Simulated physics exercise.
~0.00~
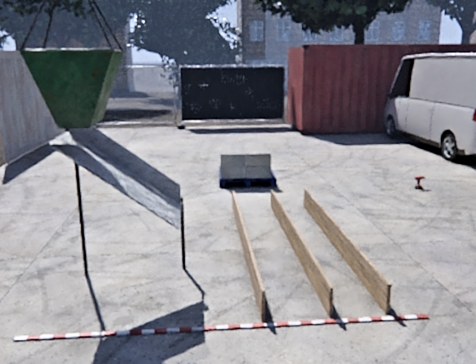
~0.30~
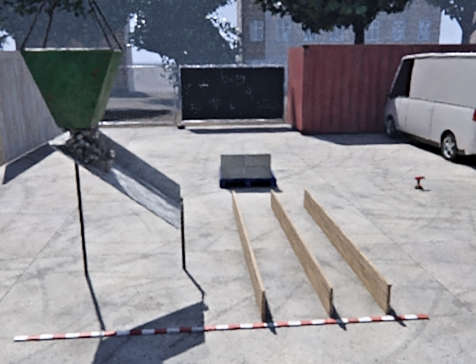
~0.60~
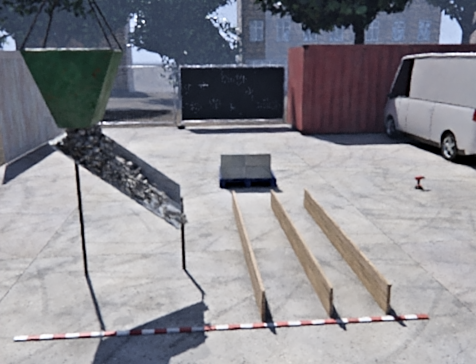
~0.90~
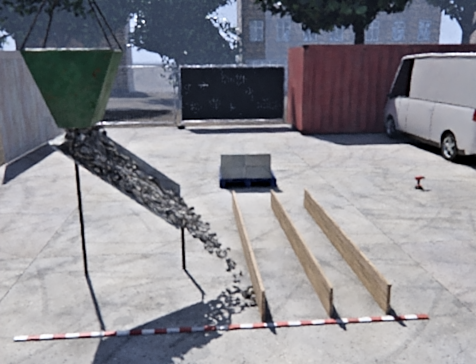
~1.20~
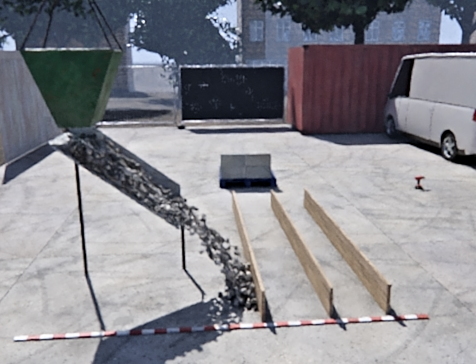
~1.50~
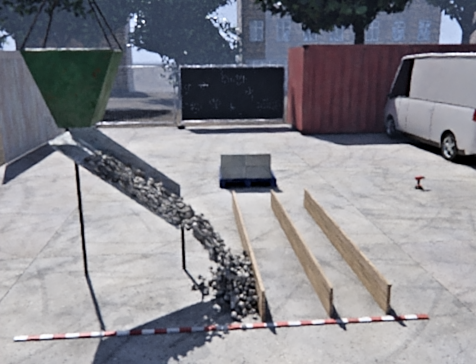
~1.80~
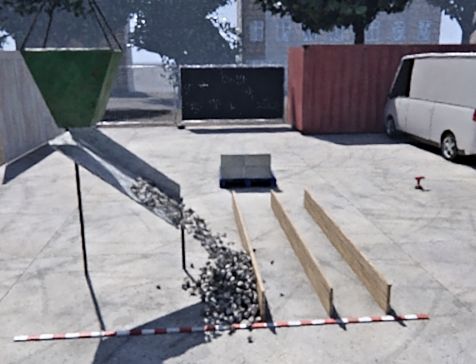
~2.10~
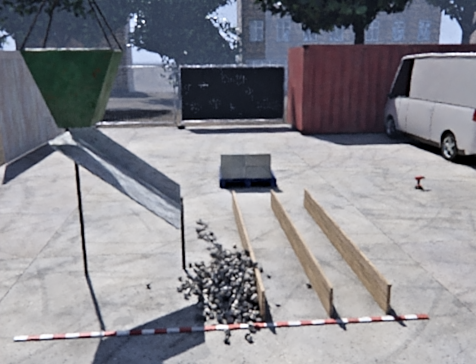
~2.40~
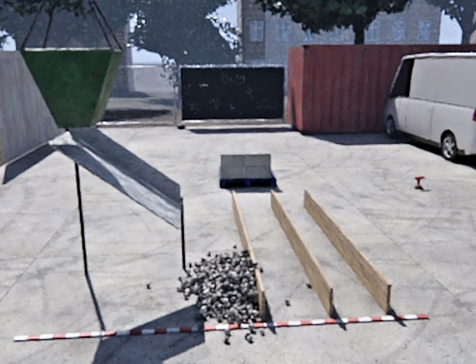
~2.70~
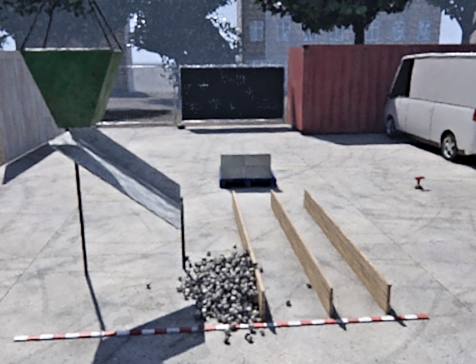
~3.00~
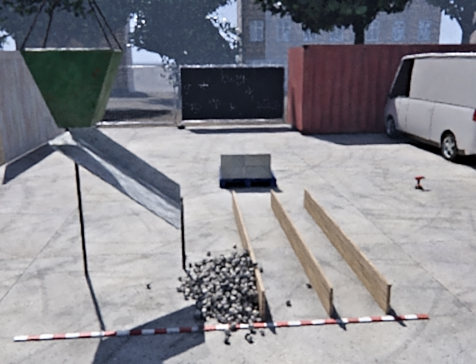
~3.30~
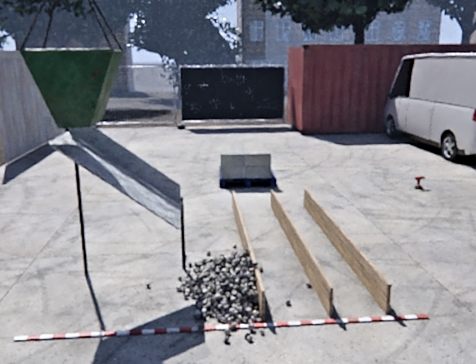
In a paved yard with a parked van, grey stones poured from a hanging green skip, slid down a steel slope to the right, and piled up against the nearest wooden plank, leaving the slope bare and both bays practically empty.
